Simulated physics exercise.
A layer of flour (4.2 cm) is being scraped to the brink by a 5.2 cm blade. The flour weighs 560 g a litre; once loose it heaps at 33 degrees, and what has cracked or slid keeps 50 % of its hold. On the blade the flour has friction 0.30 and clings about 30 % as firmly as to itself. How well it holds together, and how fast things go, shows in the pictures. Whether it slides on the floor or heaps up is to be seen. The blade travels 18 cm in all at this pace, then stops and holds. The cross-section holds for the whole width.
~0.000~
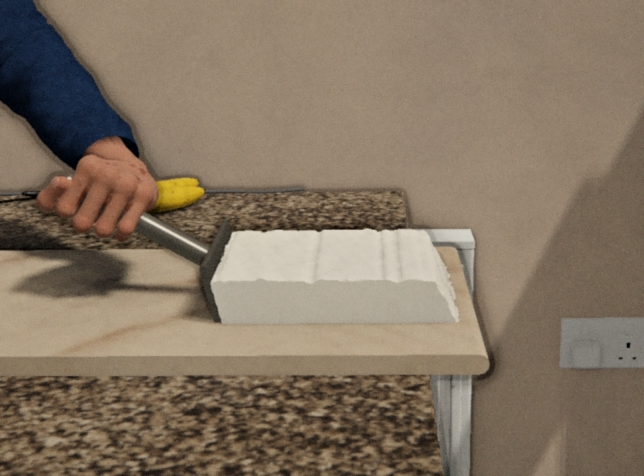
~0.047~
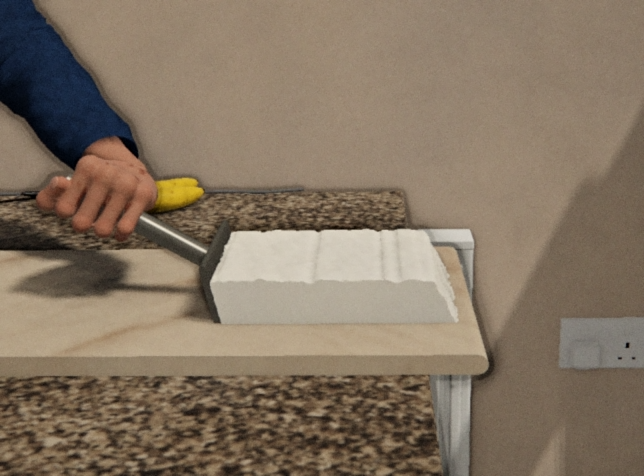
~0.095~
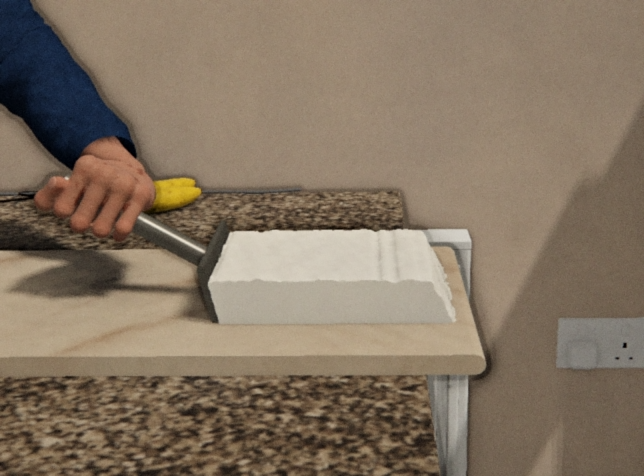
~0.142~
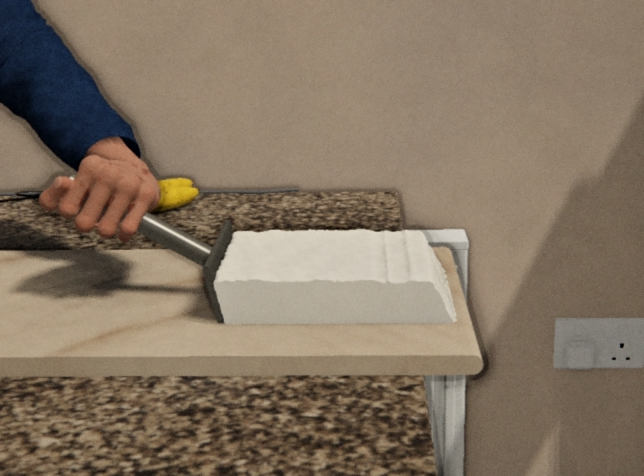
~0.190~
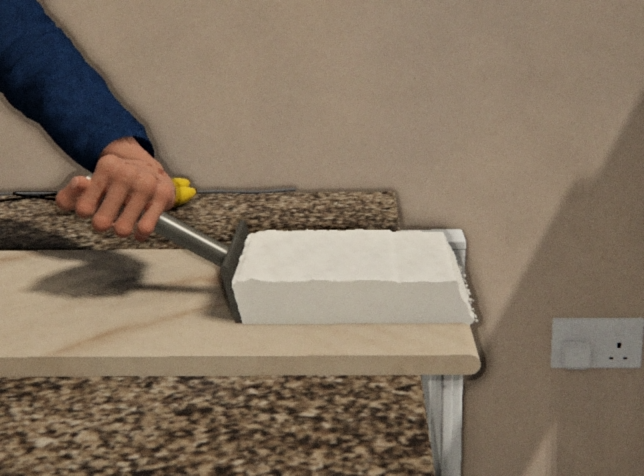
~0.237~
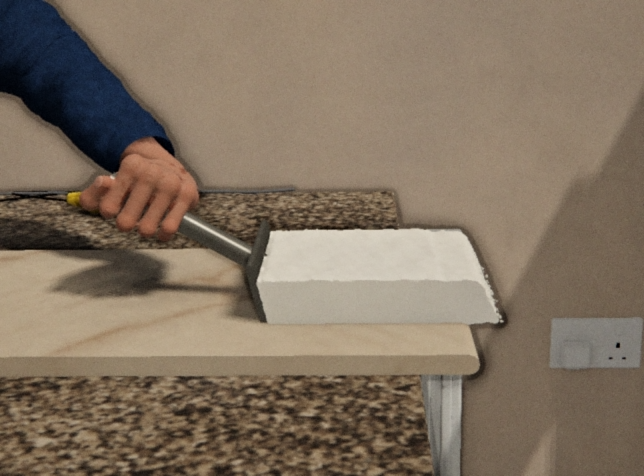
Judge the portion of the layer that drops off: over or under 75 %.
The portion of the layer that drops off is under 75 %.
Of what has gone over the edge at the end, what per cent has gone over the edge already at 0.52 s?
Some 60 per cent.
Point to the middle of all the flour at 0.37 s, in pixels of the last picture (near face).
Near (454, 310).
After 0.37 s, 0 % has gone over the edge.
After 0.52 s, 35 % has gone over the edge.
After 0.67 s, 59 % has gone over the edge.
After 0.82 s, 59 % has gone over the edge.
After 0.99 s, at the end, 59 % has gone over the edge.
